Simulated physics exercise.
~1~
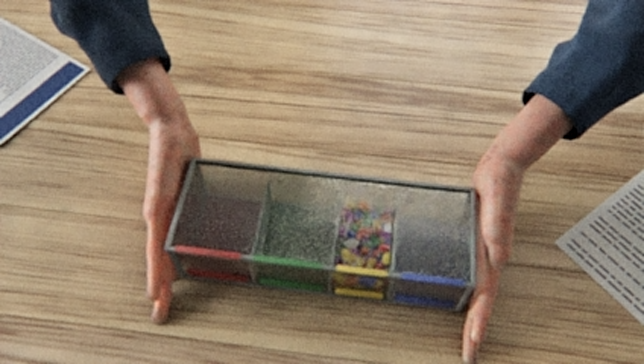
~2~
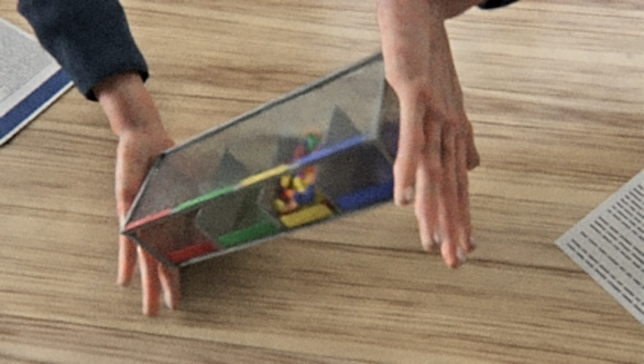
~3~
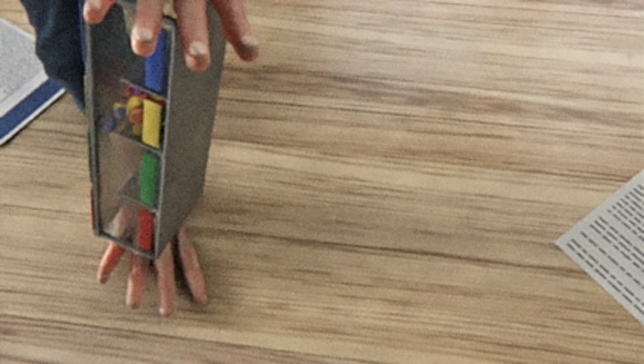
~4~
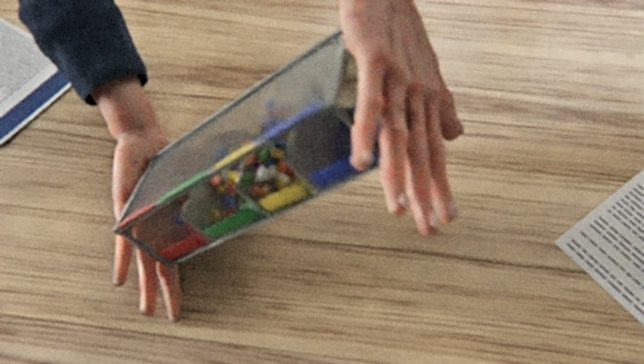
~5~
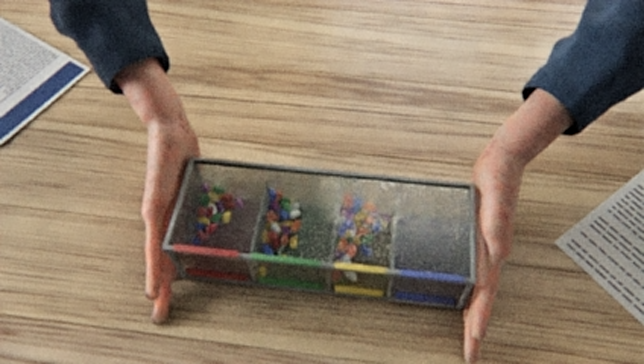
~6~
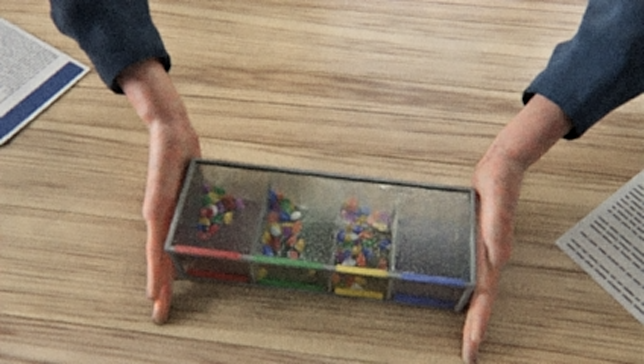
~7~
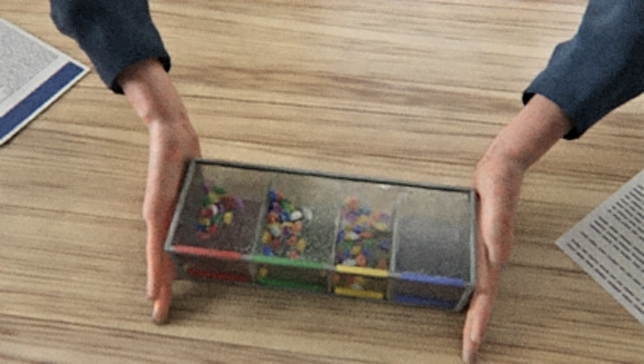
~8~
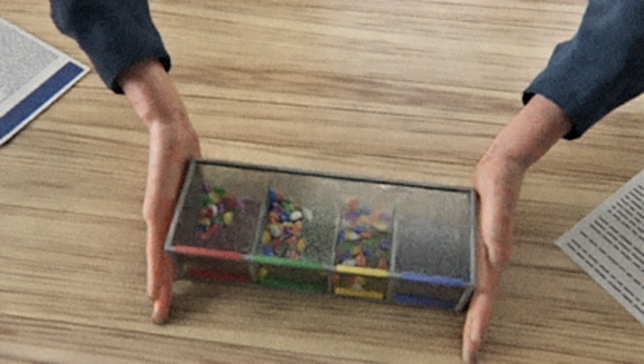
The clip opens on two hands holding a clear, lidded box on a wooden table, its four compartments marked red, green, yellow and blue from left to right, with colourful jelly beans only in the yellow one. The hands raise the blue end, tipping the box steeply until it stands nearly upright with the red end lowest. They then lower it back to the table, as beans spread toward the red end. Finally the box rests flat and still between the hands, with beans in the red, green and yellow compartments, most in yellow, and the blue one empty.
